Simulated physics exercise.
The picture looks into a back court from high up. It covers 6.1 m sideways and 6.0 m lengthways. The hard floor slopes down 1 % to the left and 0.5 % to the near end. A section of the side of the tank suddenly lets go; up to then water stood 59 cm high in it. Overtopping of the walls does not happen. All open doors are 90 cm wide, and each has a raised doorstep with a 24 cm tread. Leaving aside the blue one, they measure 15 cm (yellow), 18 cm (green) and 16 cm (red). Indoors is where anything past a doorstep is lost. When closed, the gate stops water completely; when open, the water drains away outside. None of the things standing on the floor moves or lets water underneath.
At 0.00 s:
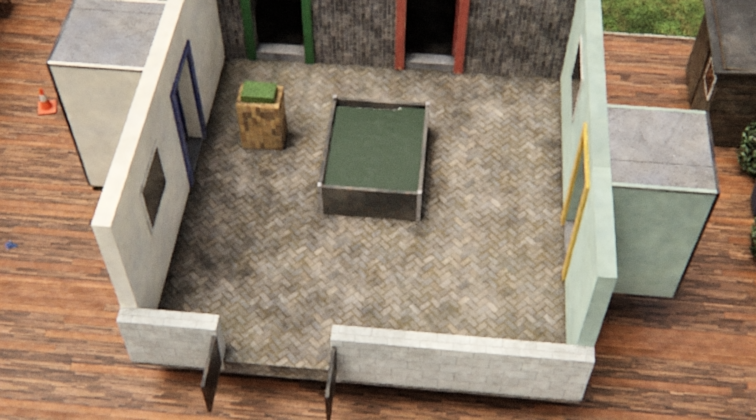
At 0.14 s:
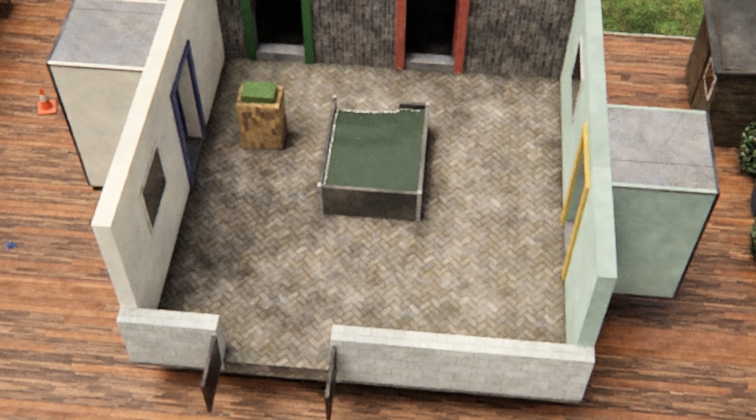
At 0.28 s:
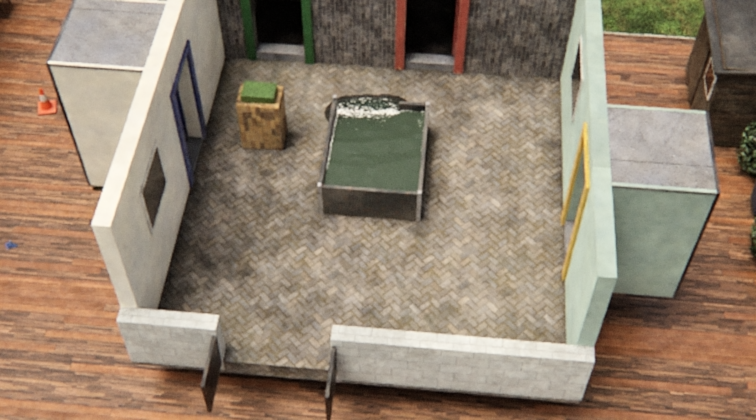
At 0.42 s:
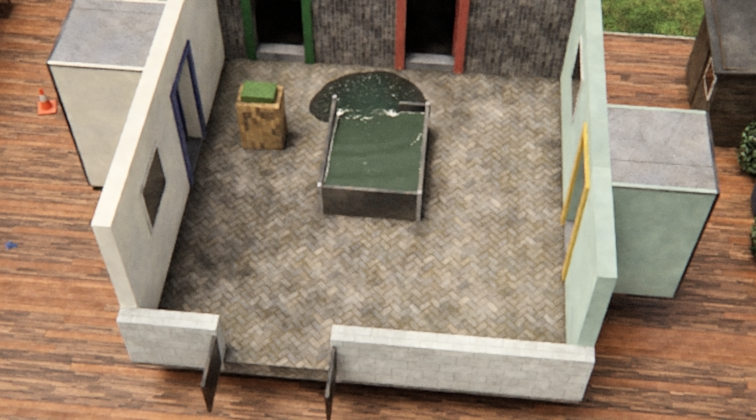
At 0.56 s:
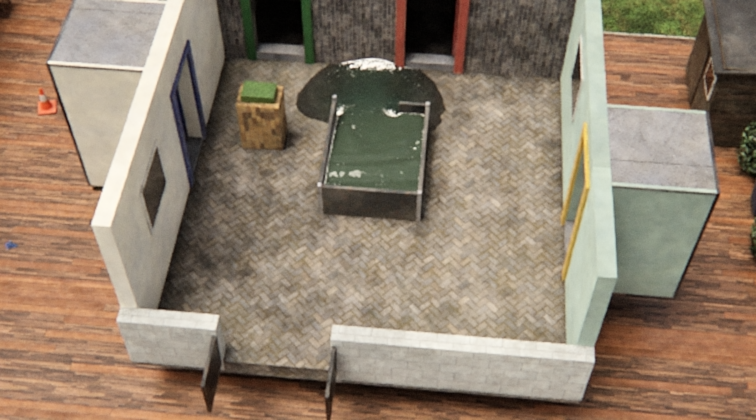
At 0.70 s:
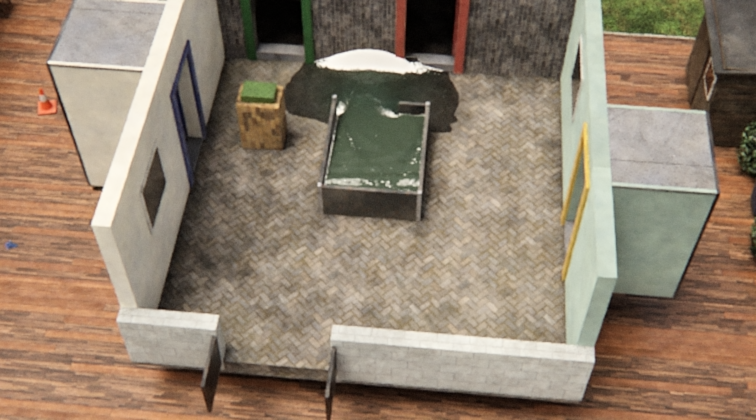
A paved court with low pale walls, ringed by reddish wooden planking, is seen from high up by a still camera. A tank of dark green water stands in the middle, with a grass-topped block to its left, a blue door at left, green and red ones at the back, and yellow at right. The tank's far side gives way, and water pours out, spreading in a foam-edged, widening dark pool toward the back wall.
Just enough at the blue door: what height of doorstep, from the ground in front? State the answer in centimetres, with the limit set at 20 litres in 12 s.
Some 5.5 cm.
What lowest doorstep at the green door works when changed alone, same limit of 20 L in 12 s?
For green: Close to 10.5 cm.
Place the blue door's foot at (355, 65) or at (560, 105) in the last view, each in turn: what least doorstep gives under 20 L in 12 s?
30 and 11.5 cm.
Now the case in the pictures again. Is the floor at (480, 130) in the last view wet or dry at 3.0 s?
At that moment it's submerged.
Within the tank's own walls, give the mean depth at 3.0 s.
I'd put it near 22 cm.
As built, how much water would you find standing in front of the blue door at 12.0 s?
Depth: Near 5.0 cm.
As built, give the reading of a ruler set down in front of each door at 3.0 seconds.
Door by door, in centimetres - yellow 0, blue 6, green 11, red 14.
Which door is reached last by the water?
Yellow.
After 1.4 s water covers 15 % of the floor, deepest (36 cm) near (372, 75); it has not reached the blue door.
After 3.0 s water covers 35 % of the floor, deepest (28 cm) near (233, 66); 6 cm at the blue door, 0 litres in over its 6 cm doorstep.
After 12.0 s water covers 95 % of the floor, deepest (8 cm) near (150, 340); 5 cm at the blue door, 16 litres in over its 6 cm doorstep.
At the blue door as built, the water arrived by 2.3 s and peaked near 10 cm at 4.6 s.
Run again over the same 12 s with other heights there, 34 litres in over 4.5 cm, 9 litres over 7 cm. The limit of 20 litres is kept from about 5.5 cm up.
